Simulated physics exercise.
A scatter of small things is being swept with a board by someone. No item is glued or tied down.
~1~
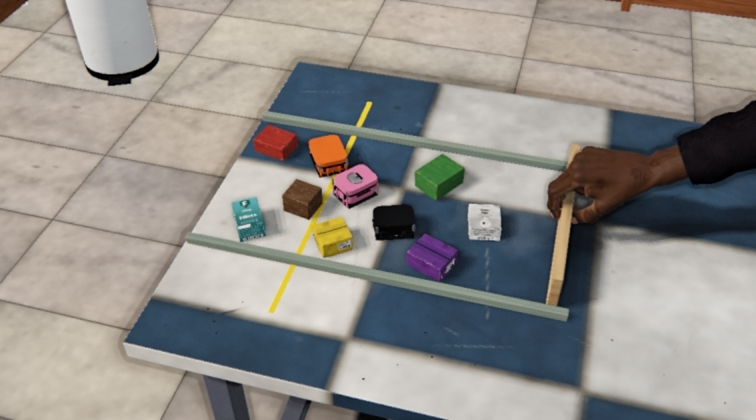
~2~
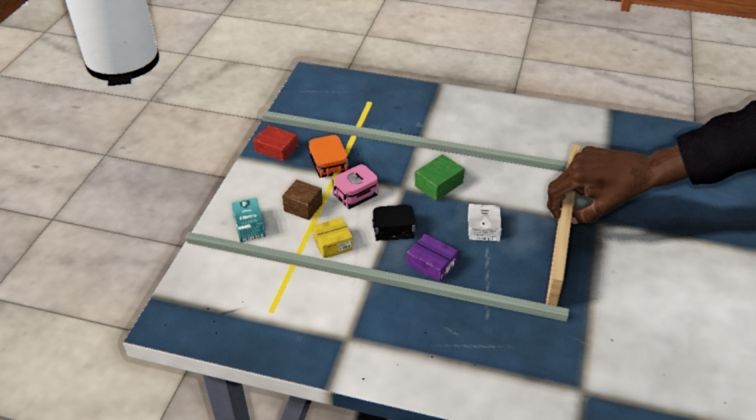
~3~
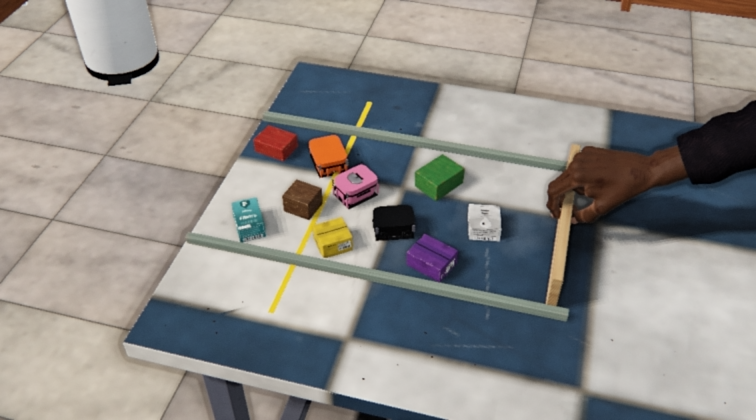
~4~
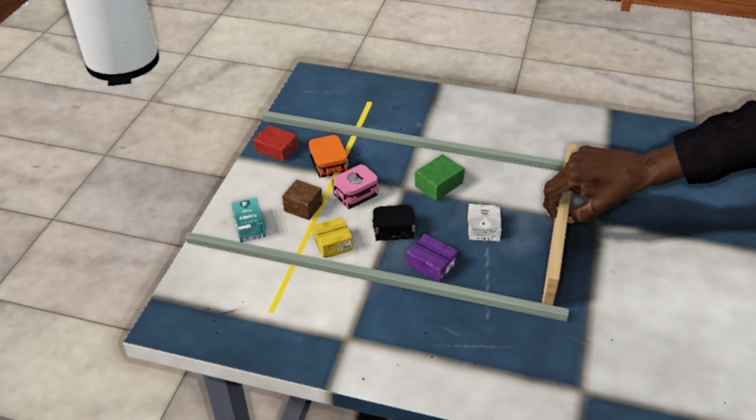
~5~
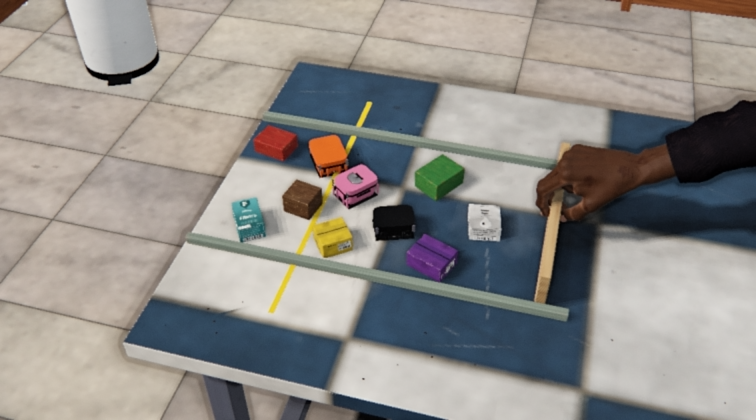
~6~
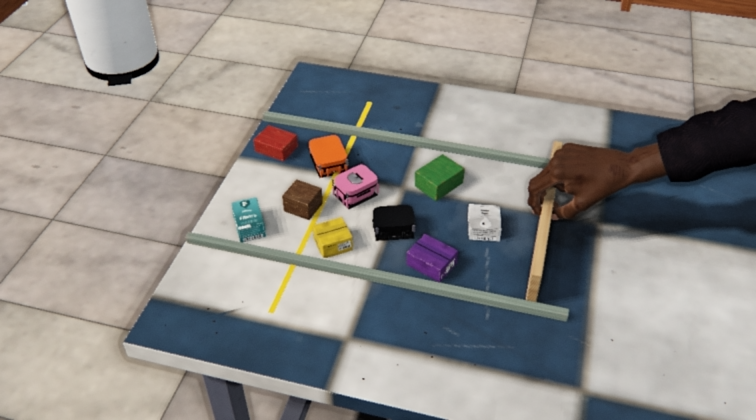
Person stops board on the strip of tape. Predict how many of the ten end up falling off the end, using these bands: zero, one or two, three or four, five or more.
The table is going to keep every piece.
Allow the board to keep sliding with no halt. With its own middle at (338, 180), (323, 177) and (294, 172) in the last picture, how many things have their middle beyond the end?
Respectively, 0, 0 and 2.
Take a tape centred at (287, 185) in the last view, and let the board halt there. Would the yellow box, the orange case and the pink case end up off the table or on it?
In order, the yellow box keeps its spot, then the orange case keeps its spot, then the pink case keeps its spot.
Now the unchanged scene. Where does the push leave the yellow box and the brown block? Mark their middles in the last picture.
Roughly (250, 231) for the first and roughly (252, 193) for the second.
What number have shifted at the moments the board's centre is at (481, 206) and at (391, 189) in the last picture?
At first I count 1, and then 6.
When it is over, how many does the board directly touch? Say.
At rest, 3 are in contact.
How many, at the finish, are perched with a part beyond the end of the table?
The total comes out at 0.
Soon after, none off yet; red block at rest near (276, 143); turquoise box at rest near (249, 220); brown block at rest near (303, 199).
In the end, the number that fall off is zero.
